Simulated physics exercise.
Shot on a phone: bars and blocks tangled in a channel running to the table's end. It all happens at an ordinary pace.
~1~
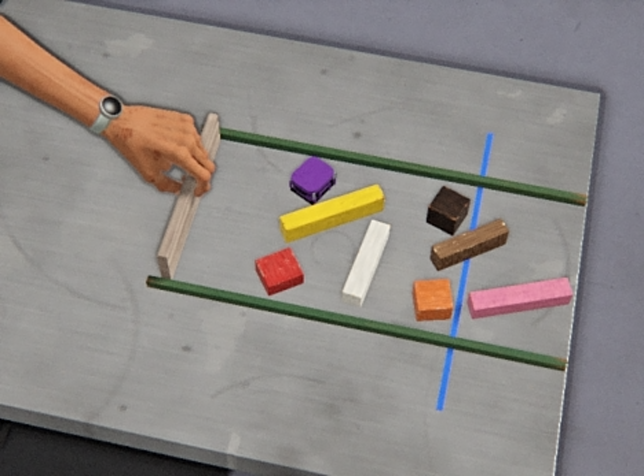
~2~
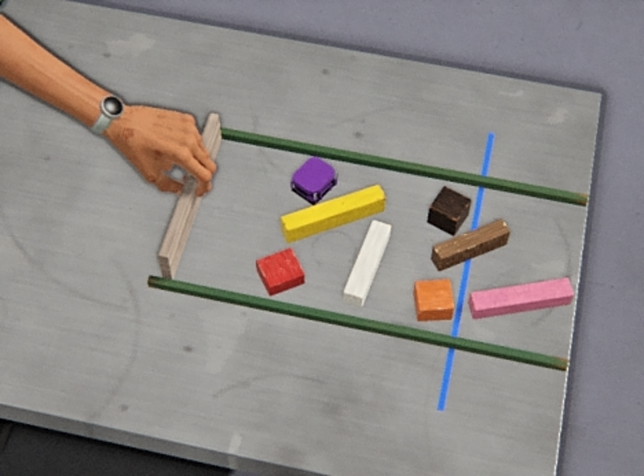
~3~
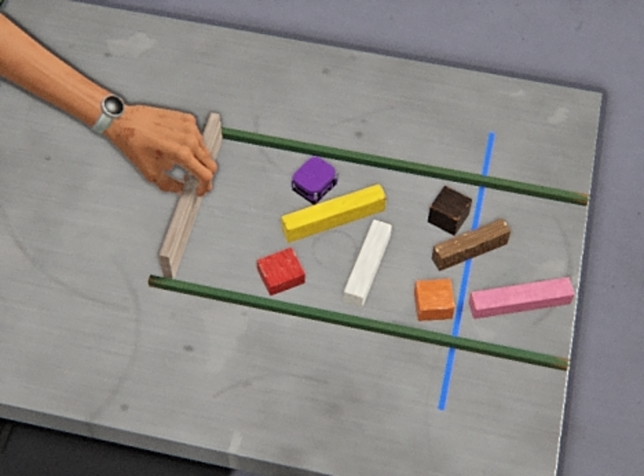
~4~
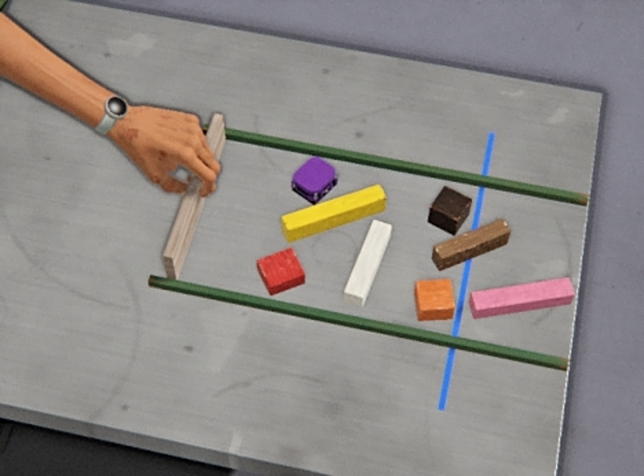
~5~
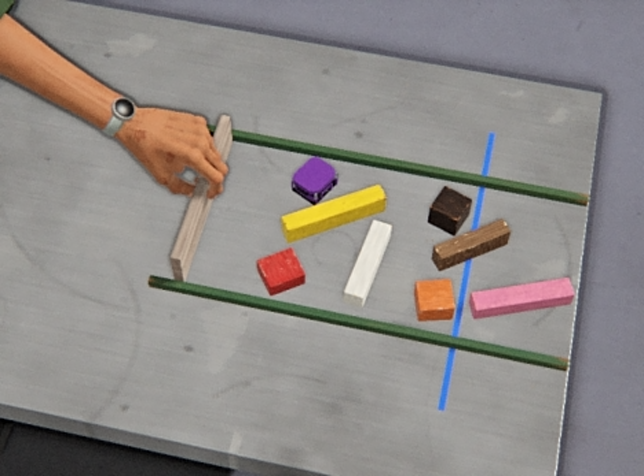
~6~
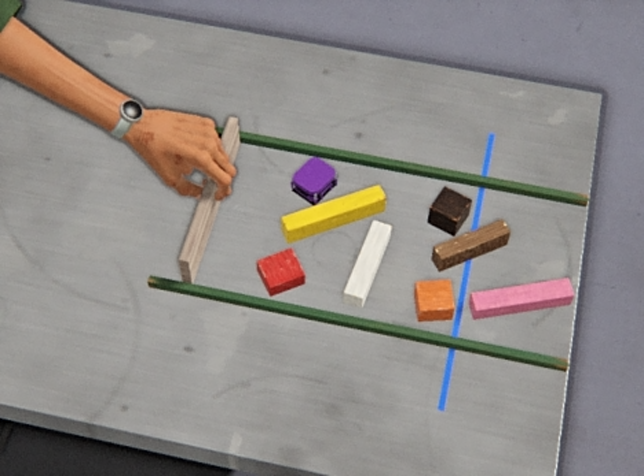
A hand slides a wooden board slightly right between two green rails, while the colourful blocks and bars ahead stay still.
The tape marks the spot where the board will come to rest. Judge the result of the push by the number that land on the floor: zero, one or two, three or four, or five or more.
The ones that fall? One or two of them, I think.
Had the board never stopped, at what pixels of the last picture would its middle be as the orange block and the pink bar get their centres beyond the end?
The middle is at (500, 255) when it's the orange block, and at (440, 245) when it's the pink bar.
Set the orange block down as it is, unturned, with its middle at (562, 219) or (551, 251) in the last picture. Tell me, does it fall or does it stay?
Going place by place: Safe on top, then over the edge.
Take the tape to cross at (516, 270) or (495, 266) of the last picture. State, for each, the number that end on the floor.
The floor gets 3 the first time and 1 the second.
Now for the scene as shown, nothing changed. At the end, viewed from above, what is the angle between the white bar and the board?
I'd put it at about 5°.
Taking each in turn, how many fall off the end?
My count gives 1.
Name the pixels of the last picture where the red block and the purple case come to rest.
Red block: About (477, 322); purple case: About (494, 209).
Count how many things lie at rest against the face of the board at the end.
It is in contact with 3.
Early on, none off yet; pink bar at rest near (521, 299); brown bar at rest near (471, 245); orange block at rest near (434, 301).
A while later, none off yet; pink bar travelled a little near (559, 302); brown bar travelled a little near (506, 253); orange block travelled about its own width near (489, 314).
Finally, the number that fall off is one or two; lost, pink bar.
